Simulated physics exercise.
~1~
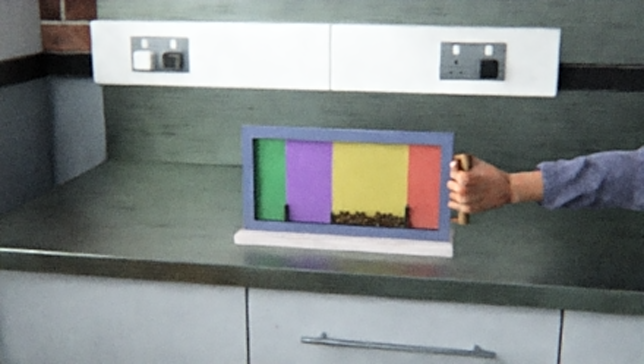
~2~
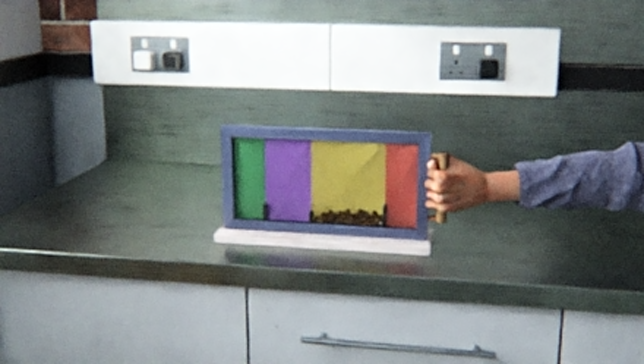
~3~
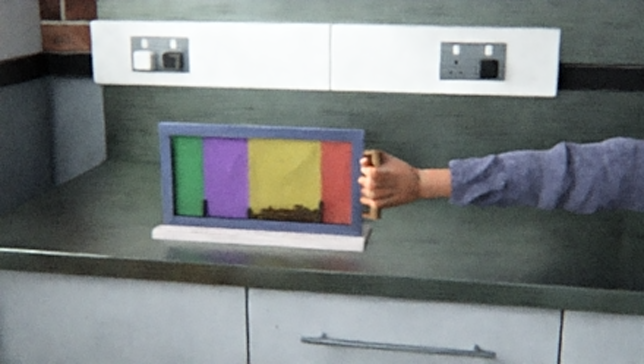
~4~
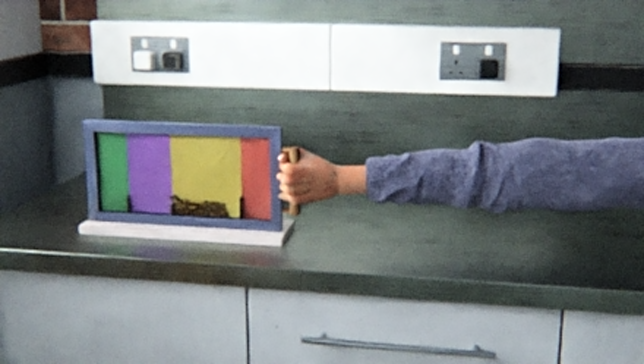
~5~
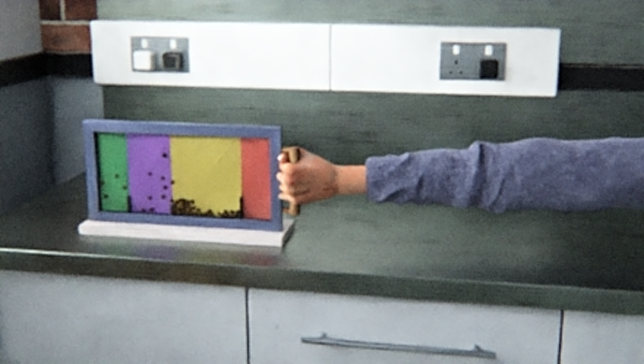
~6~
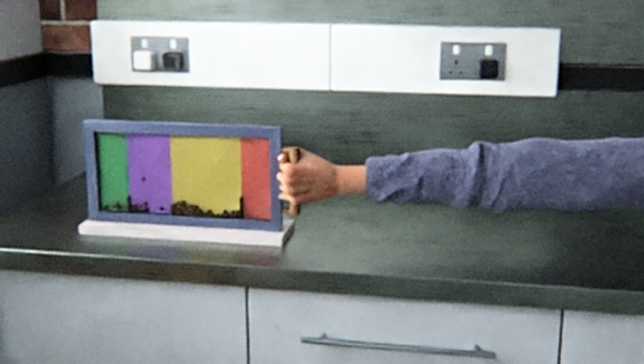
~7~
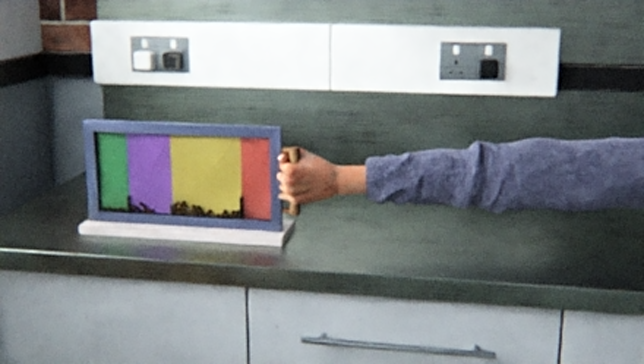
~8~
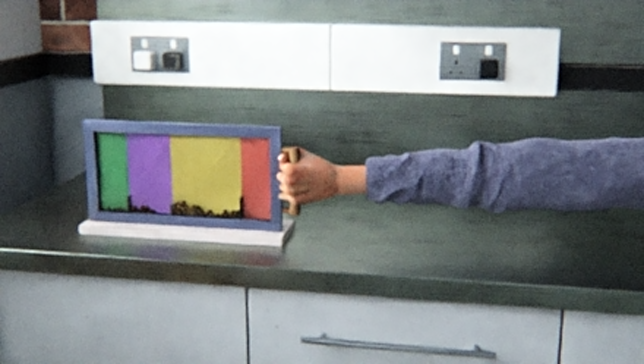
Hand sliding a framed box left along a counter and stopping, dark beads scattering from yellow into purple and green strips, then settling.
